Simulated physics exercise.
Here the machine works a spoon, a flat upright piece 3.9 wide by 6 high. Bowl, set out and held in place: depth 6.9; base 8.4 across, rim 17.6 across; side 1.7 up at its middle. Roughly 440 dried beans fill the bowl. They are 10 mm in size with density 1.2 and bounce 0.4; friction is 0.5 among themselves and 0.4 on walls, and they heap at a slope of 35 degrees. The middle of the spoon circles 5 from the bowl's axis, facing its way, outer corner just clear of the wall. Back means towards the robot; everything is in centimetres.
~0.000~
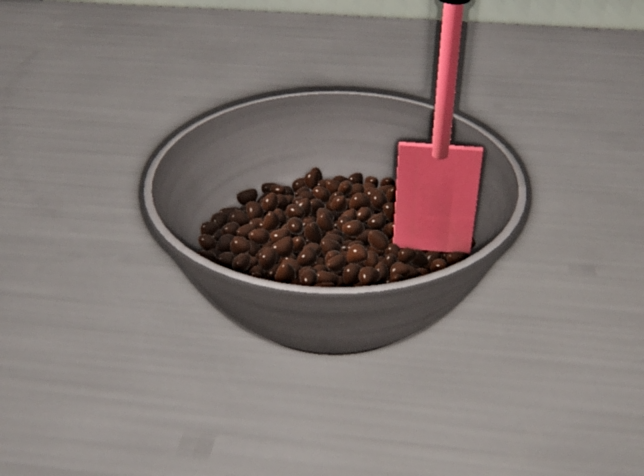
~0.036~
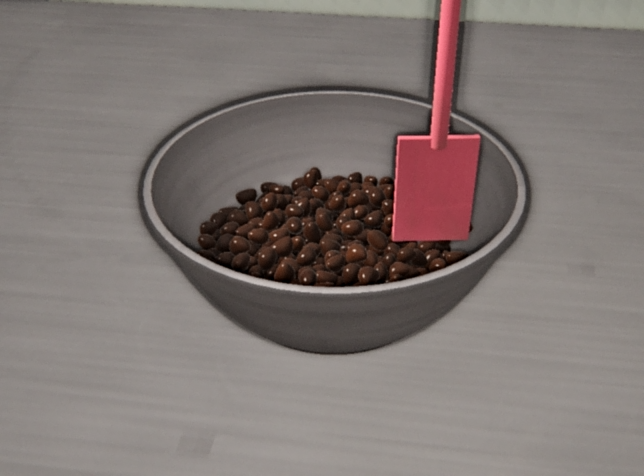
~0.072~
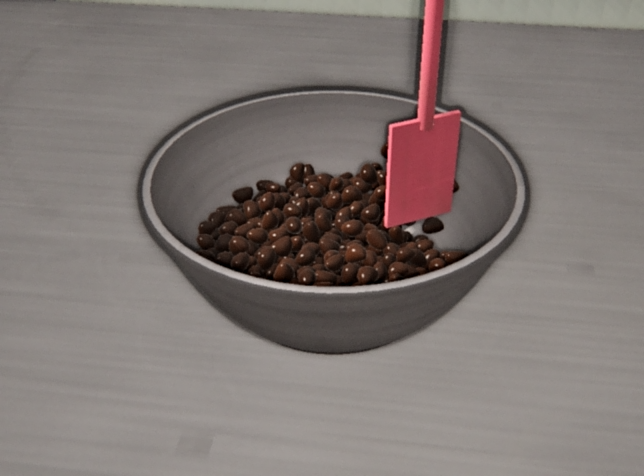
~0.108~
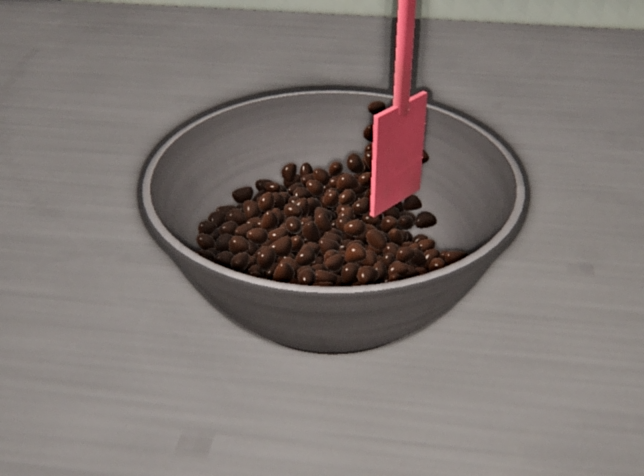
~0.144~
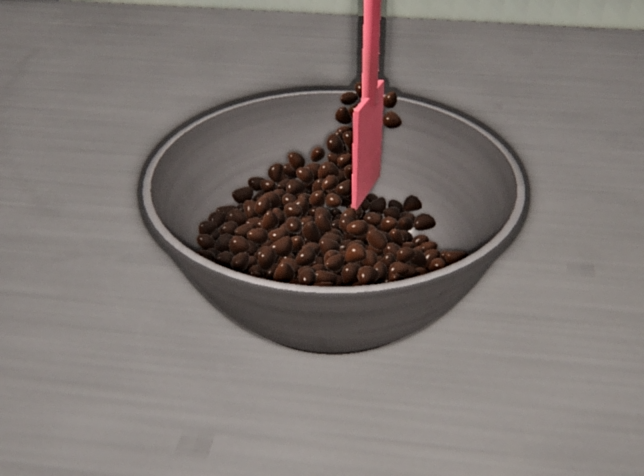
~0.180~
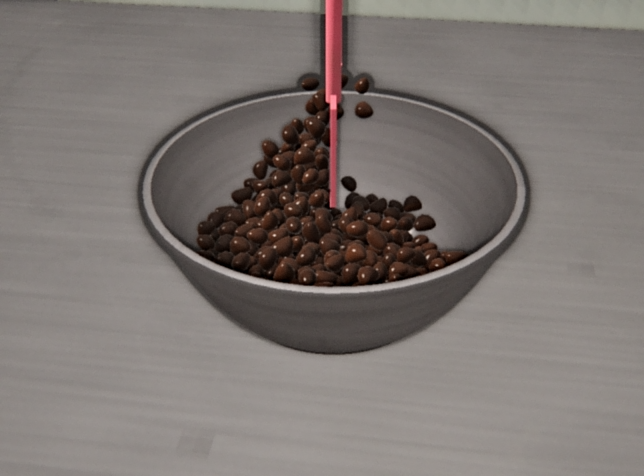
A pink spatula sweeps leftward around a gray bowl, pushing brown beans up the far side.
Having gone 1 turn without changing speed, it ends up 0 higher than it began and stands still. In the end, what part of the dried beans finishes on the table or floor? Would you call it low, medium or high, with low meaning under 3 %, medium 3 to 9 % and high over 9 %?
I would call it medium, 3 to 9 %.
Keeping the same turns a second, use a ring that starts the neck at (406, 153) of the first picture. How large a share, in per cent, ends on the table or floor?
It comes to around 0 percent.
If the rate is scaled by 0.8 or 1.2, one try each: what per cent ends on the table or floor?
It would be about 5 and 10 percent respectively.
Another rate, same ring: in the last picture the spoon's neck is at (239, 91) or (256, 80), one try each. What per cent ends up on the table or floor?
So, roughly 15 percent the first time and 15 percent the second.
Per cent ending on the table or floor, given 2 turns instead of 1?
Estimate: Near 15 %.
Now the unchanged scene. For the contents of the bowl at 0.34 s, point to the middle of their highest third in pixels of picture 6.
Near (265, 260).
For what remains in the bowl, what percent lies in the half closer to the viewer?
I'd say around 40 per cent.
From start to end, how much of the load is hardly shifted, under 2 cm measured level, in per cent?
I'd guess close to 50 percent of the load.
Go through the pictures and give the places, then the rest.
In the first frame, spoon neck at (444, 117), 0° round; upper third of the load around (326, 239), from x 210 to 465, top at y 180; 436 in the bowl.
In the second frame, spoon neck at (442, 108), 10° round; upper third of the load around (326, 234), from x 205 to 460, top at y 175.
In the third frame, spoon neck at (428, 91), 32° round; upper third of the load around (329, 228), from x 205 to 455, top at y 140.
In the fourth frame, spoon neck at (403, 76), 54° round; upper third of the load around (325, 228), from x 205 to 455, top at y 110.
In the fifth frame, spoon neck at (370, 68), 76° round; upper third of the load around (320, 226), from x 205 to 455, top at y 90.
In the sixth frame, spoon neck at (334, 65), 98° round; upper third of the load around (307, 225), from x 205 to 455, top at y 80; 436 in the bowl.
After 0.34 s, 198° round, highest piece 8 above the table; 432 in the bowl, 3 on the table or floor, 1 in flight or on the tool.
After 0.51 s, 298° round, highest piece 9 above the table; 424 in the bowl, 8 on the table or floor, 4 in flight or on the tool.
After 0.79 s, 0° round, highest piece 7 above the table; 413 in the bowl, 22 on the table or floor, 1 in flight or on the tool.
After 1.49 s, 0° round, highest piece 7 above the table; 413 in the bowl, 23 on the table or floor.
At rest, 413 in the bowl, 23 on the table or floor. That is 5 % on the table or floor.
